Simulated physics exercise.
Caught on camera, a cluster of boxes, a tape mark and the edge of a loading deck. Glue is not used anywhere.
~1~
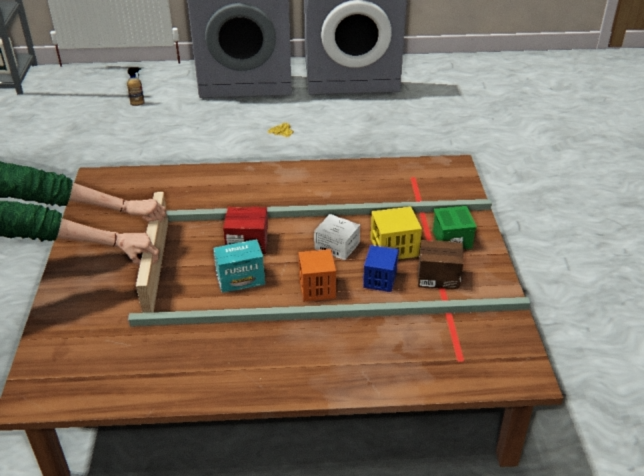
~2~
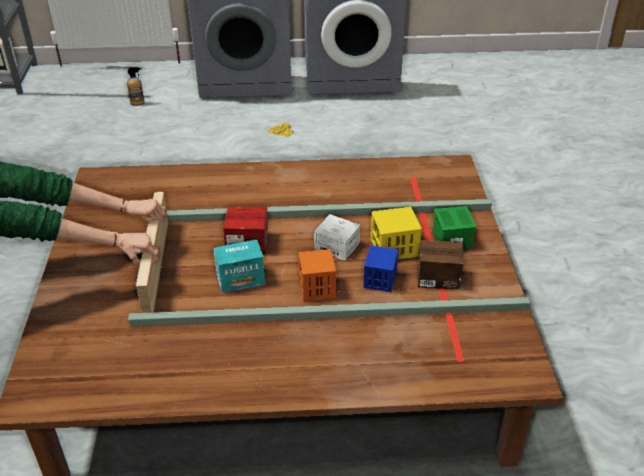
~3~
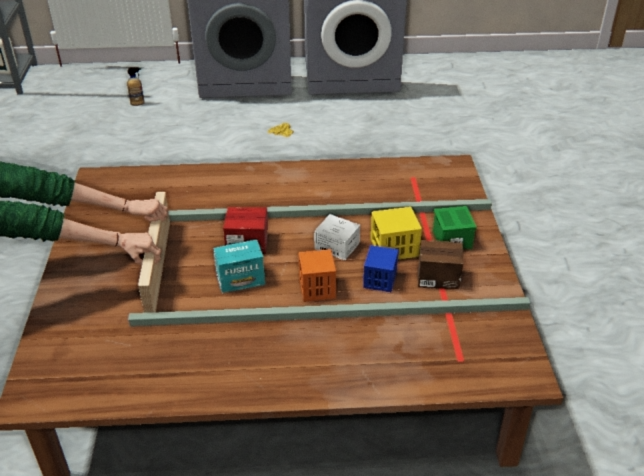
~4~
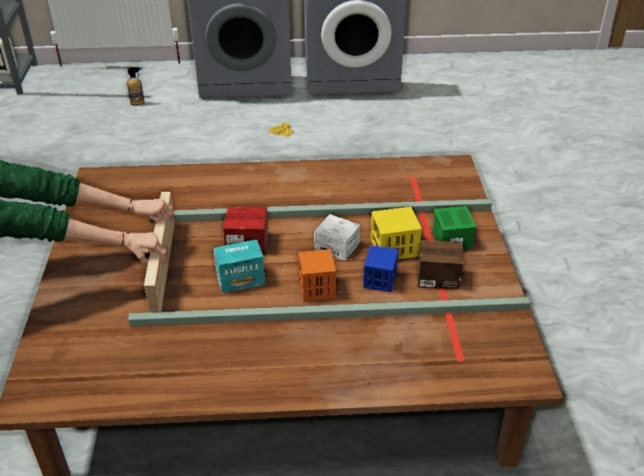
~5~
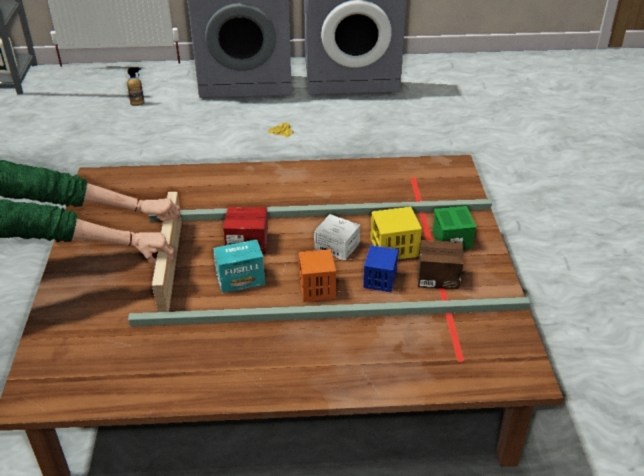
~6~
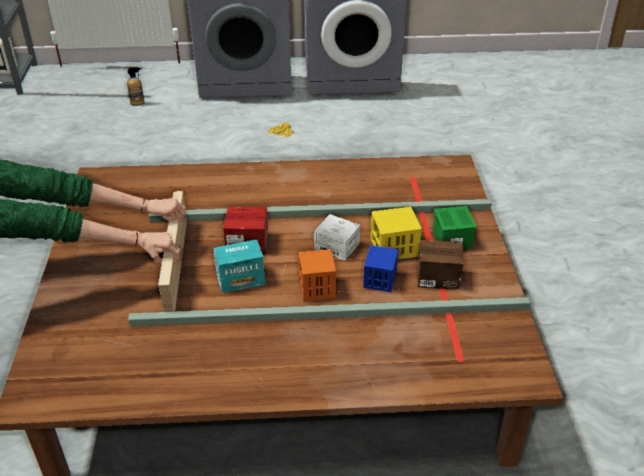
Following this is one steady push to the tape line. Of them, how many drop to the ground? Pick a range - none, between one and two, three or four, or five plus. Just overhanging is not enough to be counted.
Range: Three or four.
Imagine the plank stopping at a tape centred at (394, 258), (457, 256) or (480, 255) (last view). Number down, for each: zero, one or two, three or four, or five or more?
Taking the three places in turn: 1 or 2, at least five, five or over.
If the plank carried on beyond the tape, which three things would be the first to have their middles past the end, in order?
Sequence: Green tote, then brown parcel, then yellow crate.
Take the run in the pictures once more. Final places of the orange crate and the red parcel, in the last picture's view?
The orange crate comes to rest close to (503, 270), while the red parcel rests close to (449, 222).
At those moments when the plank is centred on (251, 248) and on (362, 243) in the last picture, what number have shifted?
The first count is 2, and then it's 8.
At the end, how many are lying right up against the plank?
That makes 2.
Soon after, none off yet; green tote at rest near (454, 229); brown parcel at rest near (440, 265); yellow crate at rest near (395, 234).
By the end, the number that fall off is three or four; fallen, blue crate, yellow crate, brown parcel and green tote.
